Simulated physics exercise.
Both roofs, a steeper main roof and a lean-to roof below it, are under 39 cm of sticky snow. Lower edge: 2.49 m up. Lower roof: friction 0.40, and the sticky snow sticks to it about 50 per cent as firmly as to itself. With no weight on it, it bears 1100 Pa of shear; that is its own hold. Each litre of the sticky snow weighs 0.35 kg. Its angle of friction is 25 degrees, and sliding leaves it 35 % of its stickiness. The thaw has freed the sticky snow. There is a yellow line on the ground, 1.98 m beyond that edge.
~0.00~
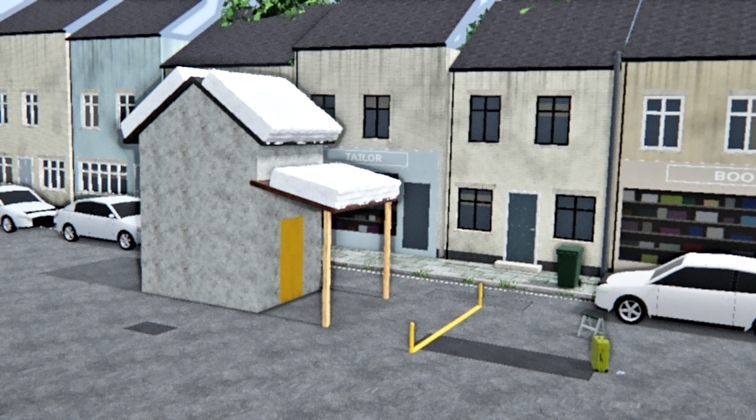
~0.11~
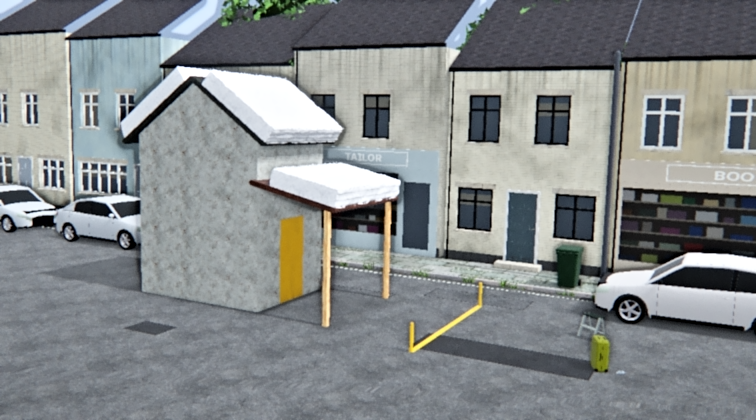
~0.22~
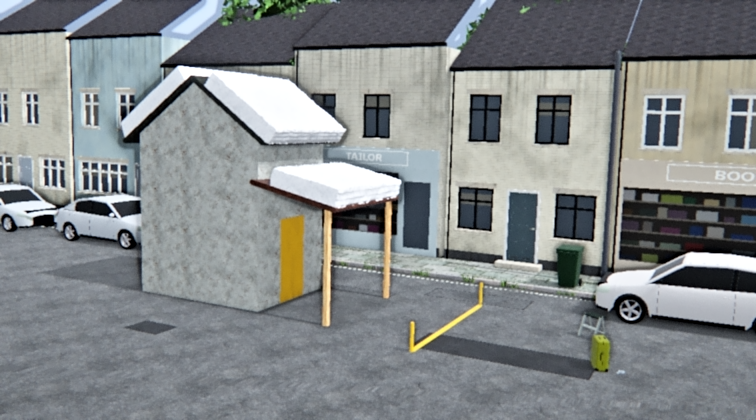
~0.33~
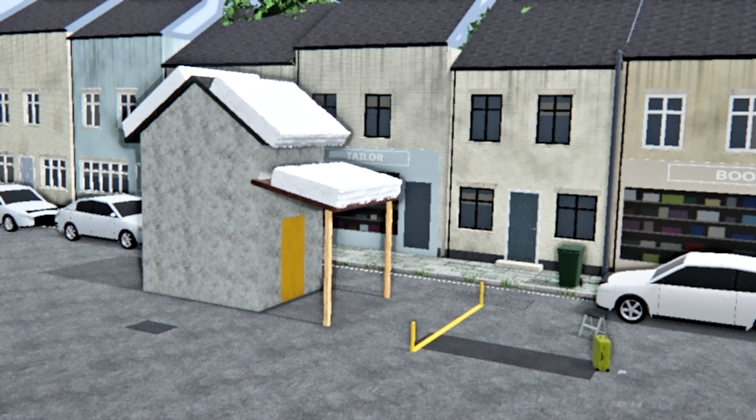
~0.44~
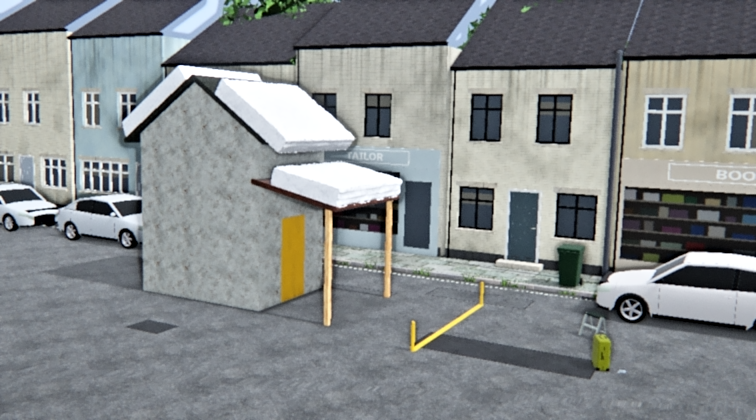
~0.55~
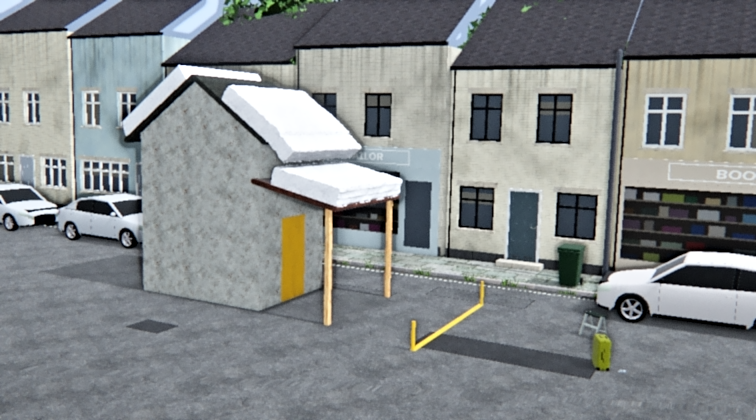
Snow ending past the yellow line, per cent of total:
4 %.
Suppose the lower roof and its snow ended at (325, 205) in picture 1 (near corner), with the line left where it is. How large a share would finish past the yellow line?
That would come to roughly 8 %.
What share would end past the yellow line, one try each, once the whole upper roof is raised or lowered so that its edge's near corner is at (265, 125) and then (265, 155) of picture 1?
First try 12 %, second try 0 %.
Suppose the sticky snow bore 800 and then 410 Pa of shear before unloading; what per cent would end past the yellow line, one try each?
Respectively 8 % and 20 %.
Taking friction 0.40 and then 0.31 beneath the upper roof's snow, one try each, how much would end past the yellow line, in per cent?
About 0 % in the first try and about 1 % in the second.
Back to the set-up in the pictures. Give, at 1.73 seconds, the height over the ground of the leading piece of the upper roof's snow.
0.8 m or thereabouts.
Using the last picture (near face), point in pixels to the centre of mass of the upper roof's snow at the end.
Approximately at pixel (354, 263).
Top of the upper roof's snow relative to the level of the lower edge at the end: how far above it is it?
1.1 m, give or take.
By 1.09 s, none is below the lower edge and 0 % is past the line.
By 1.73 s, 17 % is below the lower edge and 0 % is past the line.
By 2.36 s, 38 % is below the lower edge and 3 % is past the line.
By 3.00 s, 39 % is below the lower edge and 4 % is past the line.
By 4.30 s, at the end, 44 % is below the lower edge and 4 % is past the line.
